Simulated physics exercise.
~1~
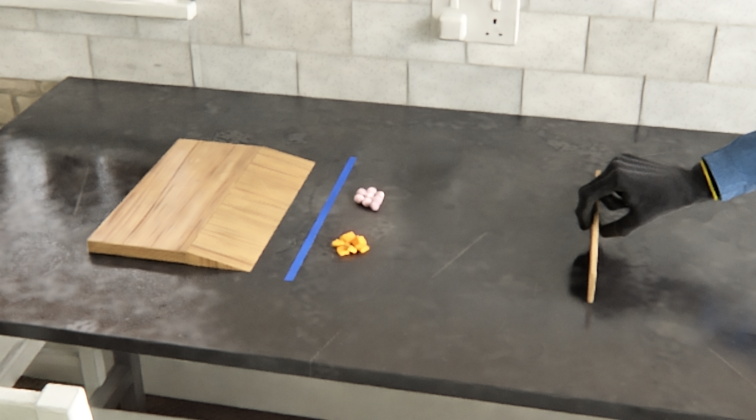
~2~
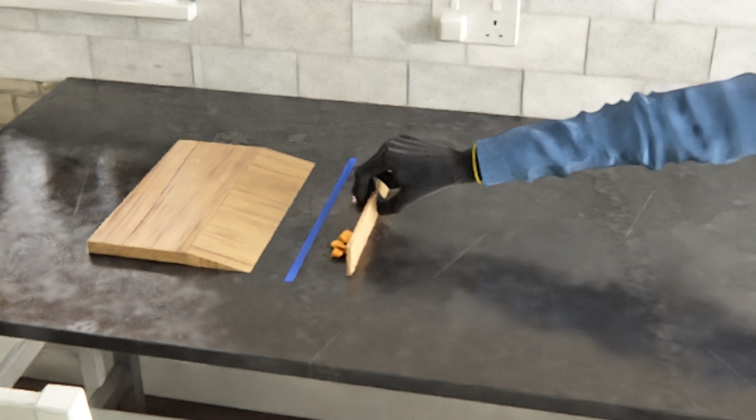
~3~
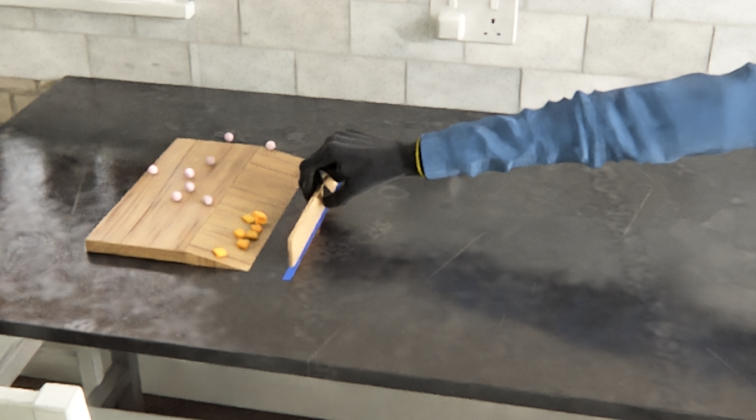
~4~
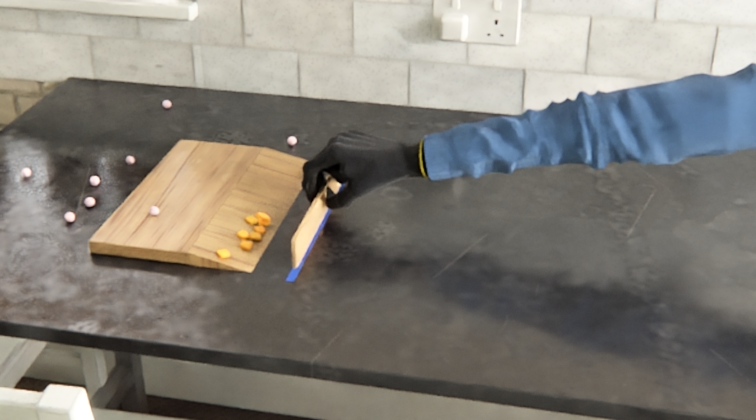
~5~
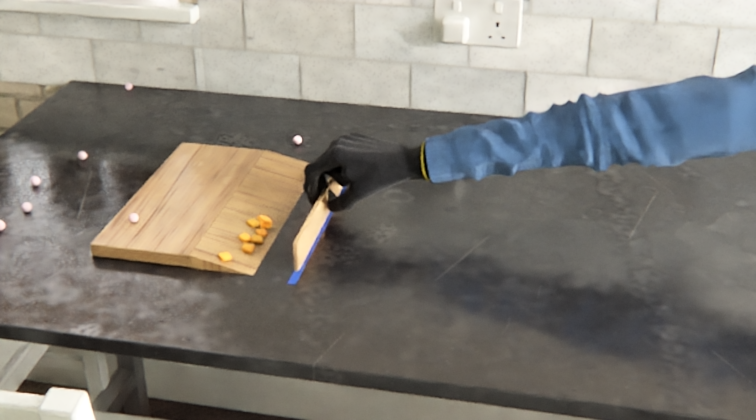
A gloved hand sweeps two piles left; orange bits stay on the ramp, pink balls scatter beyond.
